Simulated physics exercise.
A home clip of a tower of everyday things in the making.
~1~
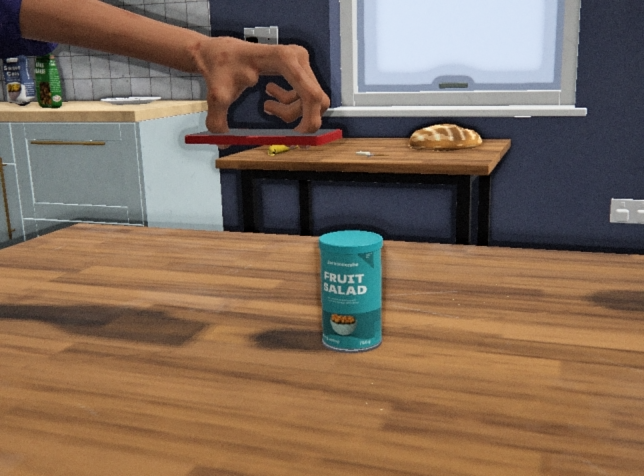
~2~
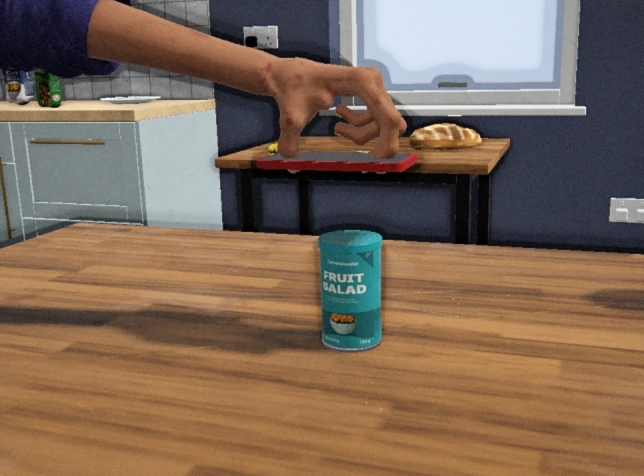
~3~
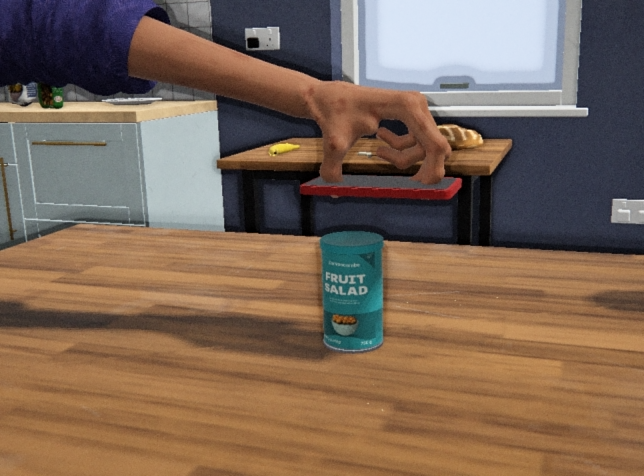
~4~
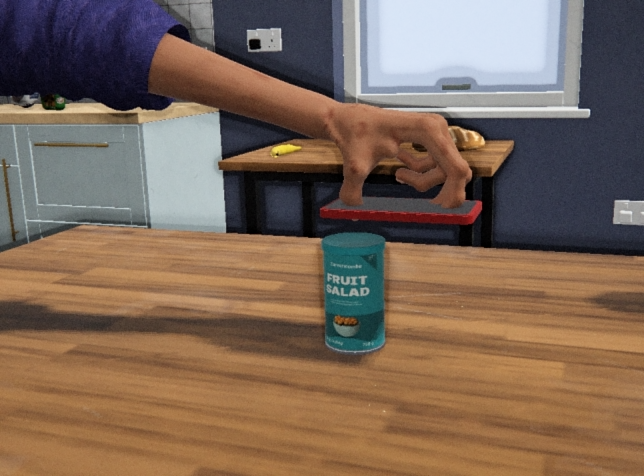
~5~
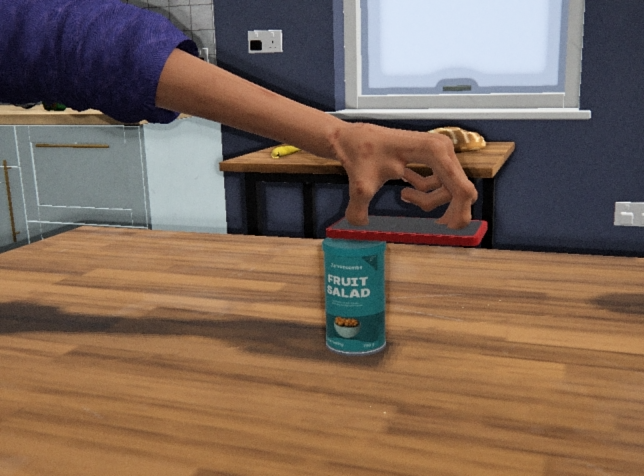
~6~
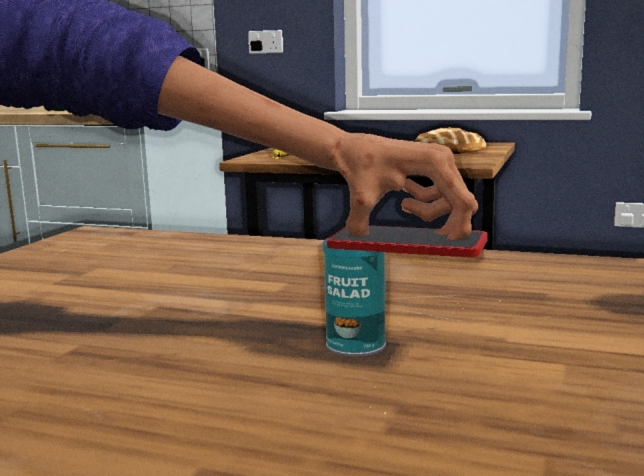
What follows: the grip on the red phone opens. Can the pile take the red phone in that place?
It loses its balance.
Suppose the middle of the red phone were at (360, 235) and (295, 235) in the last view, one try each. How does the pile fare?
First try: It stays up; second try: It gives way.
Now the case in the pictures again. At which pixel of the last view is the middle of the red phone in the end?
Around (404, 284).
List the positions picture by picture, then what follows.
In the first picture, still above its spot; red phone (264, 137); turquoise tin (351, 291).
In the second picture, still above its spot; red phone (338, 161); turquoise tin (351, 290).
In the third picture, still above its spot; red phone (382, 186); turquoise tin (353, 291).
In the fourth picture, still above its spot; red phone (402, 209); turquoise tin (354, 293).
In the fifth picture, still above its spot; red phone (408, 229); turquoise tin (355, 294).
In the sixth picture, set down, still held; red phone (408, 240); turquoise tin (355, 294).
Then, 0.20 s later than the last frame, red phone tilted by 27° near (408, 251).
Then, 0.30 s later than the last frame, red phone now fallen.
Then, 0.40 s later than the last frame, nothing new.
When it is over, fallen, red phone; the other 2 as before. End places, in pixels of the last picture, red phone near (404, 285). The pile comes apart.
